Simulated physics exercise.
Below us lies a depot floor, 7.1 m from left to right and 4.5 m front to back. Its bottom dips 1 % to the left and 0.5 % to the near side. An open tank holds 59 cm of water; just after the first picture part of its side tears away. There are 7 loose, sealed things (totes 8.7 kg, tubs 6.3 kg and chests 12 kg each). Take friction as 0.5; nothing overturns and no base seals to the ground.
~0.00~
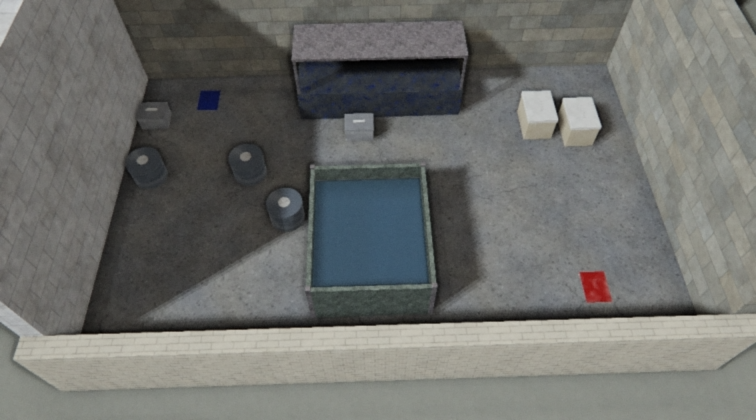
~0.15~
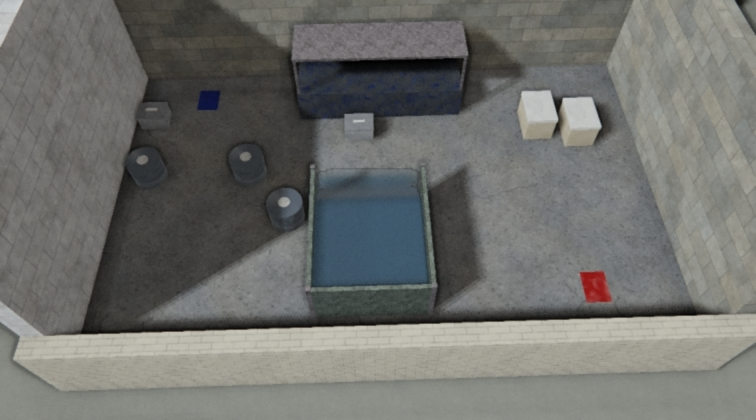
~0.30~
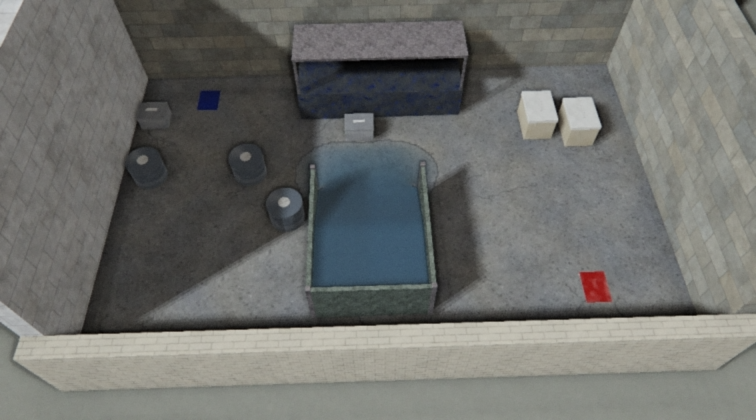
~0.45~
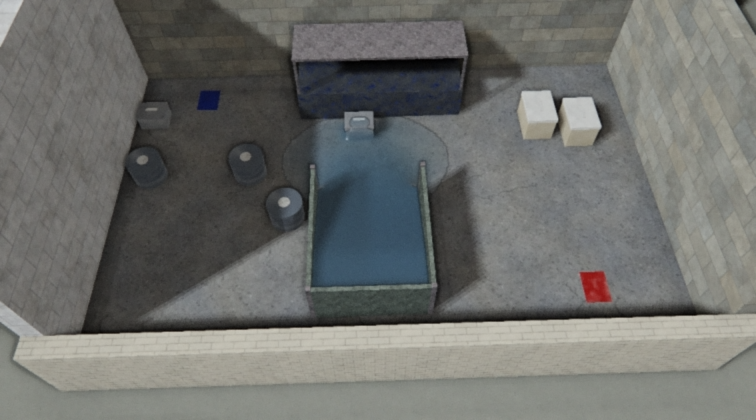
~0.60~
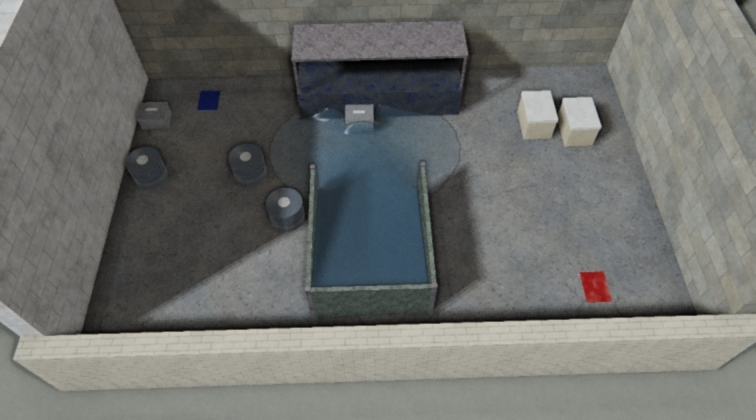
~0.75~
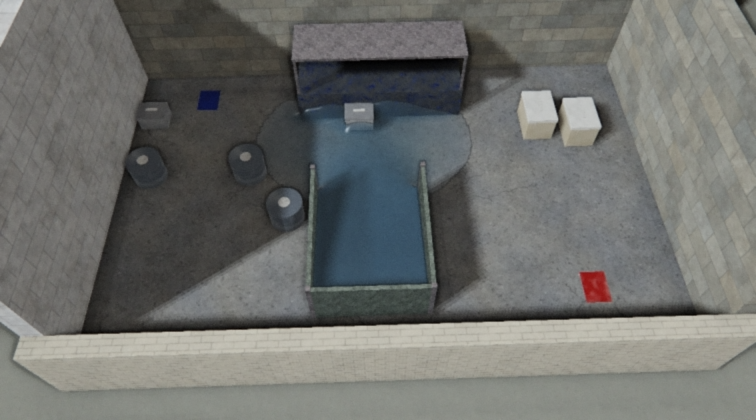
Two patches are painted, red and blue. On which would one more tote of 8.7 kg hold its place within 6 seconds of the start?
On the red patch.
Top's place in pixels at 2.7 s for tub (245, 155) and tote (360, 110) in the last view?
Near (232, 180) and (322, 116).
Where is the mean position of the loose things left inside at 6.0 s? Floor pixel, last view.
At about (338, 203).
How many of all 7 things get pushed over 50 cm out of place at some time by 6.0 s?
I count 6.
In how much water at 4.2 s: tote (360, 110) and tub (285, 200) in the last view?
Roughly 4 and 0 cm.
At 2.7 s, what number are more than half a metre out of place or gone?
I count 3.
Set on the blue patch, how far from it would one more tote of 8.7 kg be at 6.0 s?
About 50 cm.
After 1.2 s on red it would be 0 cm off in 0 cm of water; on blue it would be 0 cm off in 0 cm of water.
After 2.7 s on red it would be 0 cm off in 0 cm of water; on blue it would be 78 cm off in 24 cm of water.
After 4.2 s on red it would be 0 cm off in 2 cm of water; on blue it would be 60 cm off in 10 cm of water.
After 6.0 s on red it would be 4 cm off in 6 cm of water; on blue it would be 54 cm off in 6 cm of water.
